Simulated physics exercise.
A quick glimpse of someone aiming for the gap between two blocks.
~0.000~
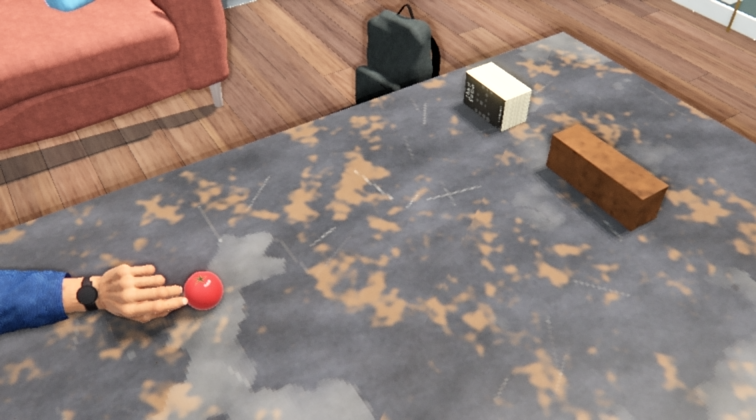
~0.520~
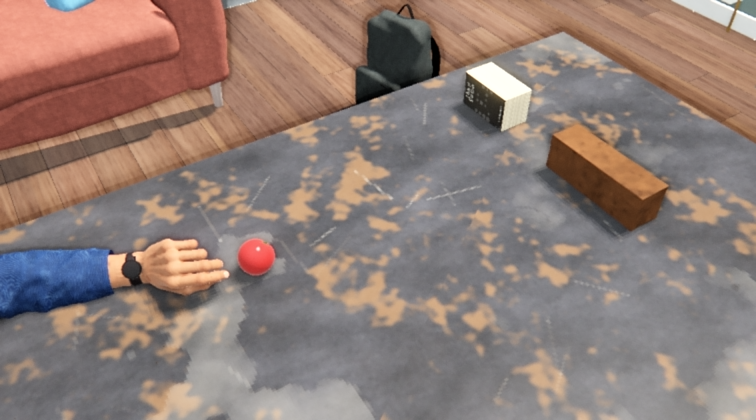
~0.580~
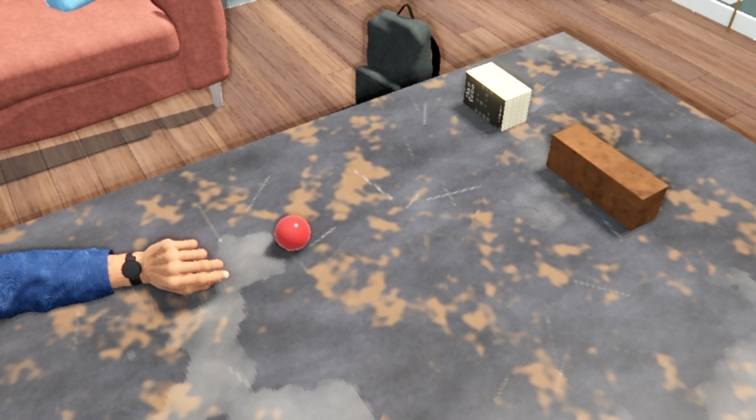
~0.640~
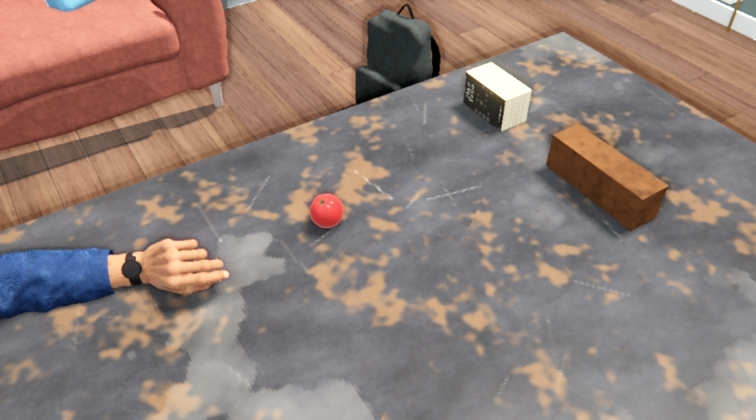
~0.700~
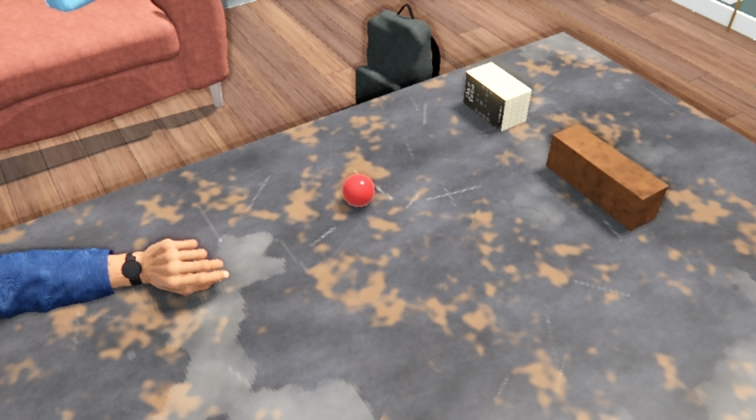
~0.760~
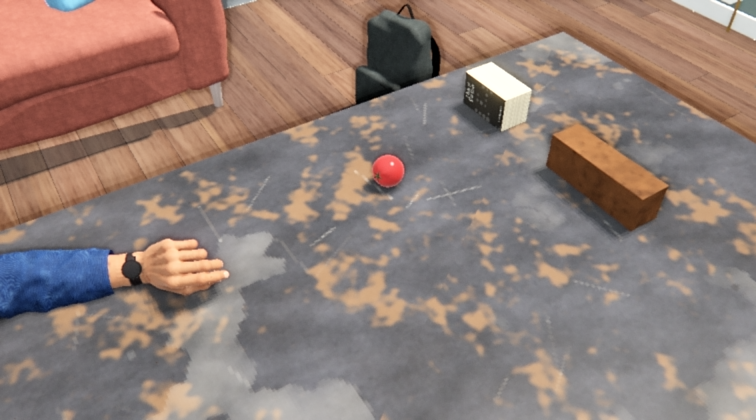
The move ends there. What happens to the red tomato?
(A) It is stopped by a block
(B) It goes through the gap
It is stopped by a block (A).
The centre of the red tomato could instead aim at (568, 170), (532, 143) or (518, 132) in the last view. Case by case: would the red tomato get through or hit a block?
Going through the aims, it knocks into a block; makes it past; makes it past.
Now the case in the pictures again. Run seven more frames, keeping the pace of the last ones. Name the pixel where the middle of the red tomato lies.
Roughly (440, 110).
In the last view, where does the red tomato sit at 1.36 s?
I'd look for it close to (410, 109).
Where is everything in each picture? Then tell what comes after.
In the first frame, red tomato (204, 291) under the hand; black book (496, 97).
In the second frame, red tomato (256, 257); brown brick (603, 175).
In the third frame, red tomato (293, 233); black book (496, 97).
In the fourth frame, red tomato (327, 211); brown brick (603, 175).
In the fifth frame, red tomato (358, 191); black book (496, 97).
In the sixth frame, red tomato (388, 172); brown brick (603, 175).
By 1.36 s, red tomato coming back near (411, 109).
When it is over (2.3 s), the red tomato is stopped.
